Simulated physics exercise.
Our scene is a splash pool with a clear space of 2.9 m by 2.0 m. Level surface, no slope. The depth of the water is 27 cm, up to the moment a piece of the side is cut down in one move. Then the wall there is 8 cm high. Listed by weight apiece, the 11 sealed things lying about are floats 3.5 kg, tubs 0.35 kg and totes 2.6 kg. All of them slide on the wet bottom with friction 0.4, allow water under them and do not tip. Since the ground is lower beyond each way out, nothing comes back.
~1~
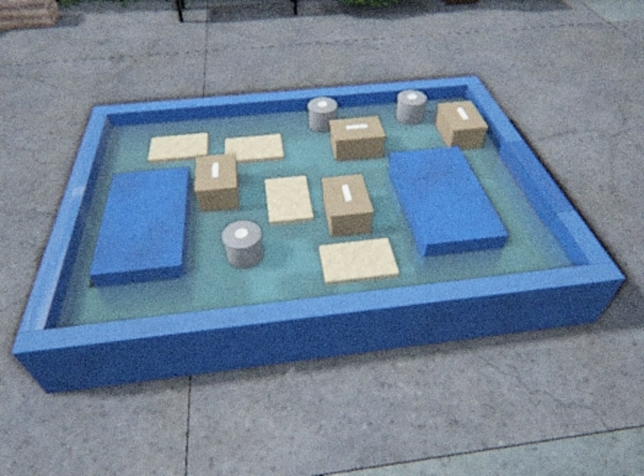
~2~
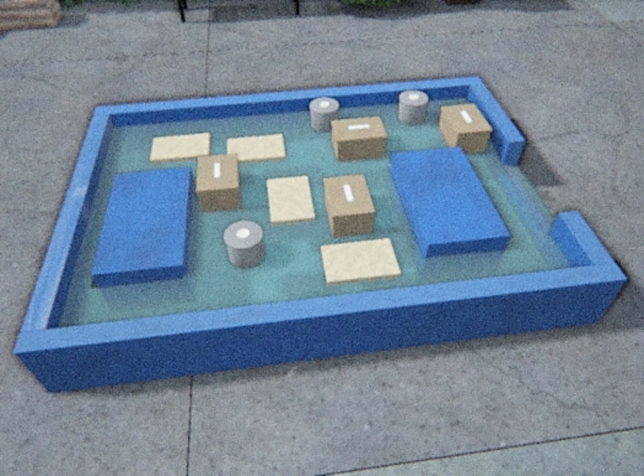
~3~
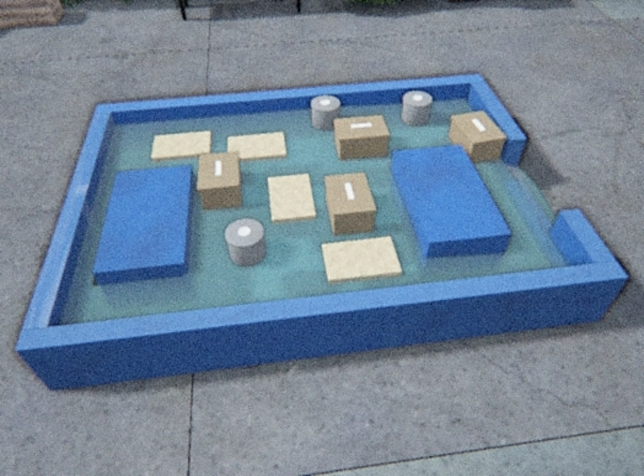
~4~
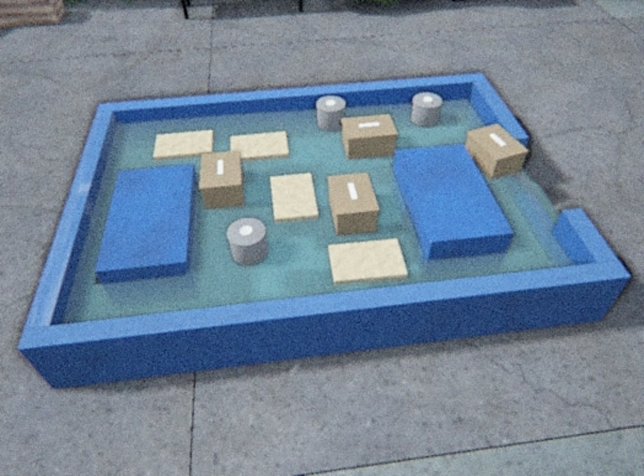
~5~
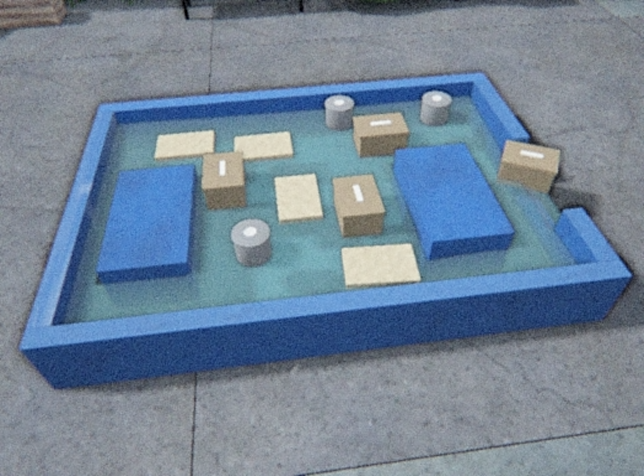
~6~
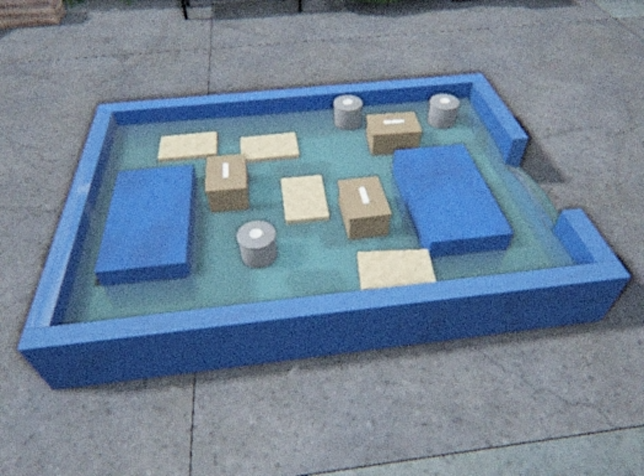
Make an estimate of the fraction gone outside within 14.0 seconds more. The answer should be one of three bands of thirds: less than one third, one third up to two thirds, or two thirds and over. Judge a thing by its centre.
It falls in the band less than one third.
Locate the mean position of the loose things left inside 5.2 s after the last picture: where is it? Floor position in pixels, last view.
The centre is close to (357, 205).
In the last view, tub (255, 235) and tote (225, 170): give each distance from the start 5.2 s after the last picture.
Answer, in order asked: 30 cm, 10 cm.
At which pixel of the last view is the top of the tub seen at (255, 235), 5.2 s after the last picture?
(294, 237), give or take.
Then, 1.2 s after the last picture 1 of 11 are out; 10 afloat.
Then, 5.2 s after the last picture 1 of 11 are out; 10 afloat.
Then, 10.0 s after the last picture 1 of 11 are out; 10 afloat.
Then, 14.0 s after the last picture 1 of 11 are out; 10 afloat.
